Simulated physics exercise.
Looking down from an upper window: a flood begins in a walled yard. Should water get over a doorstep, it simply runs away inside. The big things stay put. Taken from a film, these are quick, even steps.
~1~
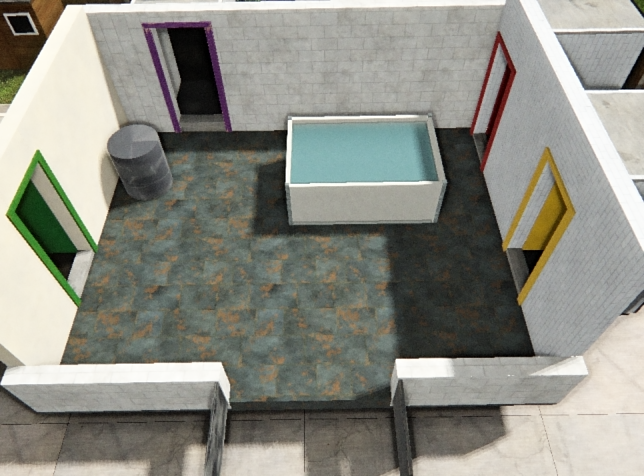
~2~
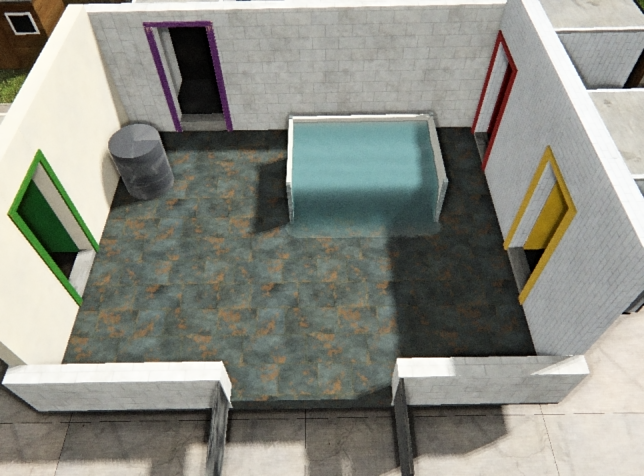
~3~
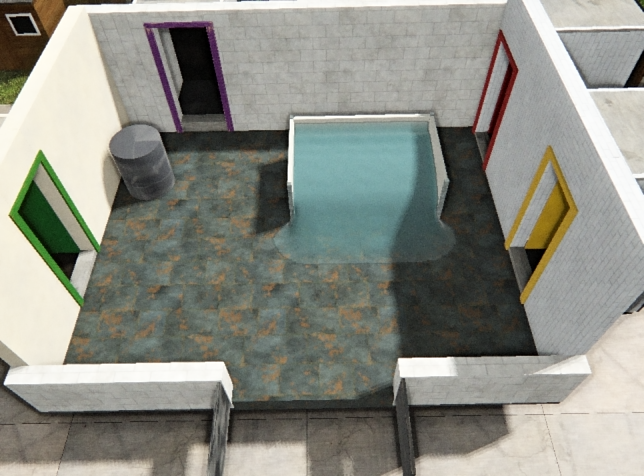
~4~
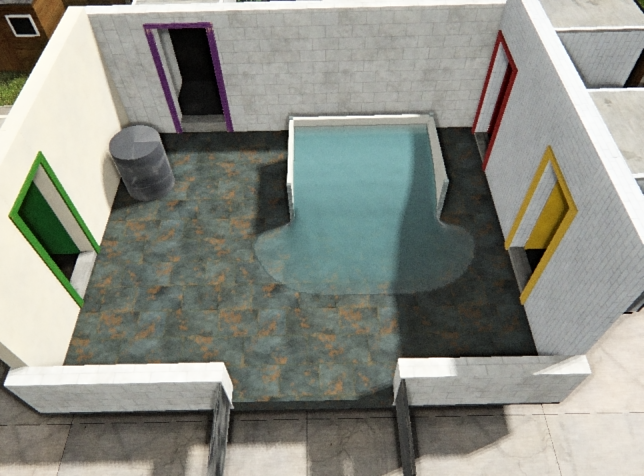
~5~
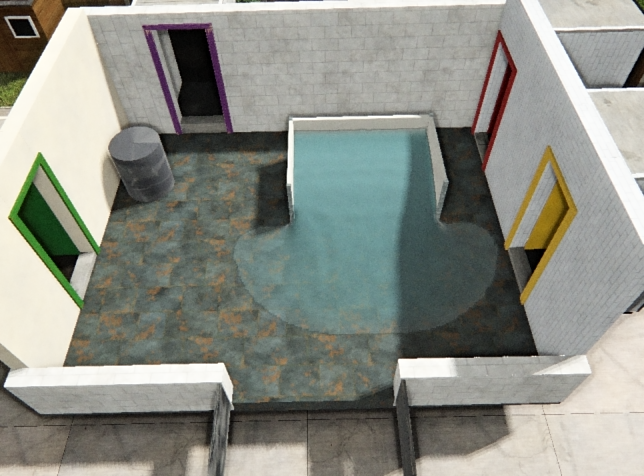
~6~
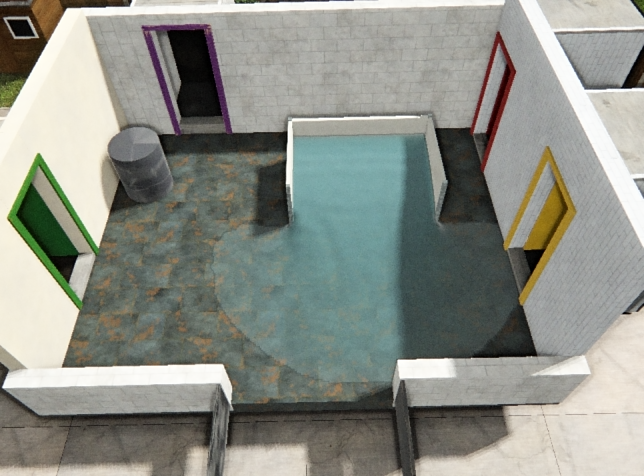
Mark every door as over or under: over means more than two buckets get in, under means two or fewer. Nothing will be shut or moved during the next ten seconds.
Green door - under; red door - over; purple door - under; yellow door - over.
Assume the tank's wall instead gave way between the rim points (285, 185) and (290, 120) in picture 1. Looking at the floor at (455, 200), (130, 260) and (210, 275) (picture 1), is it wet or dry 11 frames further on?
In turn: Free of water, under water, flooded.
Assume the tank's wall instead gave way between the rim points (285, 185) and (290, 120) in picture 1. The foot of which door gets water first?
It would be the purple one.
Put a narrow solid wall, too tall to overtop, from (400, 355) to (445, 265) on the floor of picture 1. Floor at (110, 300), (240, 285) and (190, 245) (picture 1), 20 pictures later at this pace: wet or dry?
Log, spots one to three: Swamped; swamped; spared.
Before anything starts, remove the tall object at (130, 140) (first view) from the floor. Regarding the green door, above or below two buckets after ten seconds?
After that, the green stays short of it.
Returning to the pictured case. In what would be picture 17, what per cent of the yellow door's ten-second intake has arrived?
Estimated share: About 15 %.
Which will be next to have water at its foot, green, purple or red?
It's the green one.
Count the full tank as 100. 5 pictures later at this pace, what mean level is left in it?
My reading is 34 %.
A moment on, water covers 45 % of the floor; the green door not reached, the red door not reached, the purple door not reached, the yellow door wet at the sill, nothing in.
Next, water covers 45 % of the floor; the green door not reached, the red door not reached, the purple door not reached, the yellow door under two buckets in.
Then, water covers 55 % of the floor; the green door wet at the sill, nothing in, the red door not reached, the purple door not reached, the yellow door over two buckets in.
Later, water covers 85 % of the floor; the green door wet at the sill, nothing in, the red door over two buckets in, the purple door not reached, the yellow door over two buckets in.
In the end, water covers 100 % of the floor; the green door wet at the sill, nothing in, the red door over two buckets in, the purple door wet at the sill, nothing in, the yellow door over two buckets in.
